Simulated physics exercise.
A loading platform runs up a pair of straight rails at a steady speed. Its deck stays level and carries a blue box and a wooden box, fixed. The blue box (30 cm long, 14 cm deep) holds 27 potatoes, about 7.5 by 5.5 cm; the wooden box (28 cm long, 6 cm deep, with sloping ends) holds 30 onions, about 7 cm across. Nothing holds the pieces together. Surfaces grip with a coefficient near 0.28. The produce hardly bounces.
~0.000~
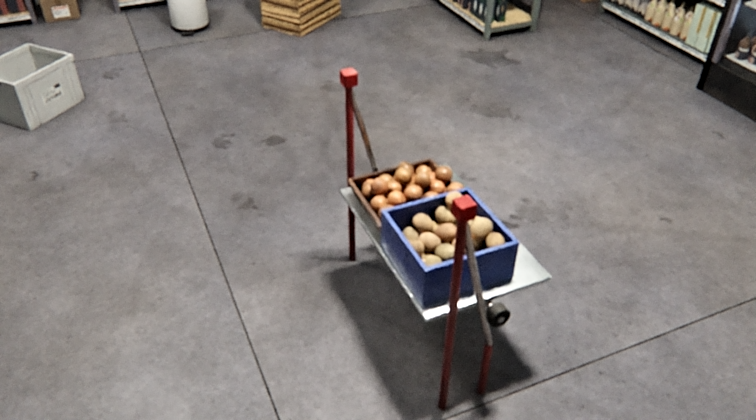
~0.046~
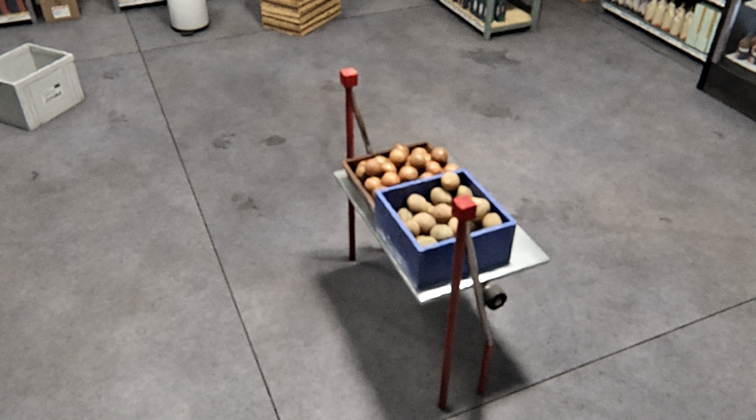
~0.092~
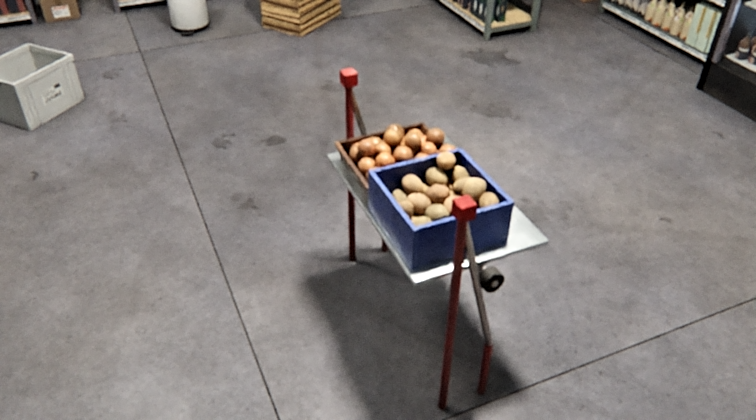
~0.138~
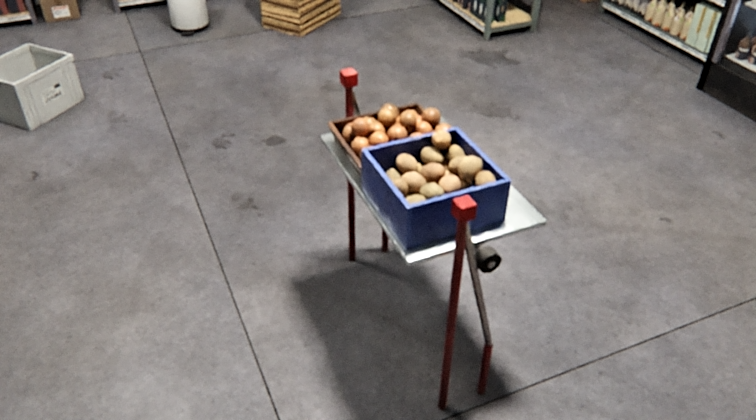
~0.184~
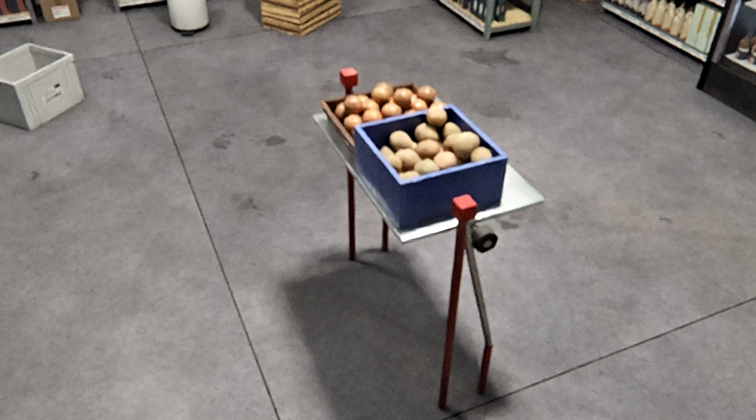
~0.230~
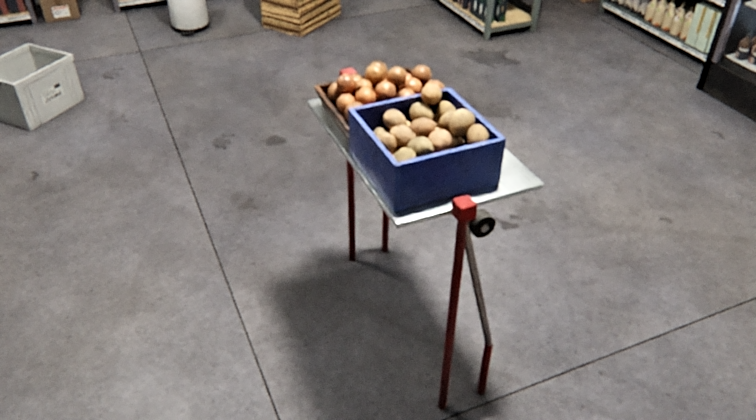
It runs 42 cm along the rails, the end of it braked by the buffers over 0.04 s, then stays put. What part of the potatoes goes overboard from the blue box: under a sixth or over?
The blue box loses less than a sixth of its potatoes.
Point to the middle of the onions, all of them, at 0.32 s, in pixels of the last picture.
Around (366, 66).
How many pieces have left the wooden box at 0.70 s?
Out by then, roughly: Wooden box 16.
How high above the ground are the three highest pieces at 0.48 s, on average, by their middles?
Some 108 cm up.
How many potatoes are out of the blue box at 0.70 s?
Some 1 by then.
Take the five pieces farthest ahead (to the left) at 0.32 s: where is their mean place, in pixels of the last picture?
Near (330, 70).
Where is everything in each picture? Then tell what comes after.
In the first picture (places track the rim corner closest to us here), blue box (428, 269); wooden box (its farthest corner) (430, 160); 0 cm travelled; all still inside.
In the second picture, blue box (423, 249); wooden box (426, 142); 9 cm travelled.
In the third picture, blue box (417, 228); wooden box (421, 123); 18 cm travelled.
In the fourth picture, blue box (411, 206); wooden box (417, 104); 27 cm travelled.
In the fifth picture, blue box (404, 182); wooden box (412, 83); 36 cm travelled.
In the sixth picture, blue box (399, 164); wooden box (408, 68); 42 cm travelled; all still inside.
After 0.32 s, the blue box has all 27 and the wooden box is down by 1 of 30.
After 0.48 s, the blue box has all 27 and the wooden box is down by 10 of 30.
After 0.70 s, the blue box is down by 1 of 27 and the wooden box is down by 15 of 30.
Outcome (at 1.25 s), the blue box is down by 1 of 27 and the wooden box is down by 15 of 30. Asked share, 1 of 27, 4 per cent.
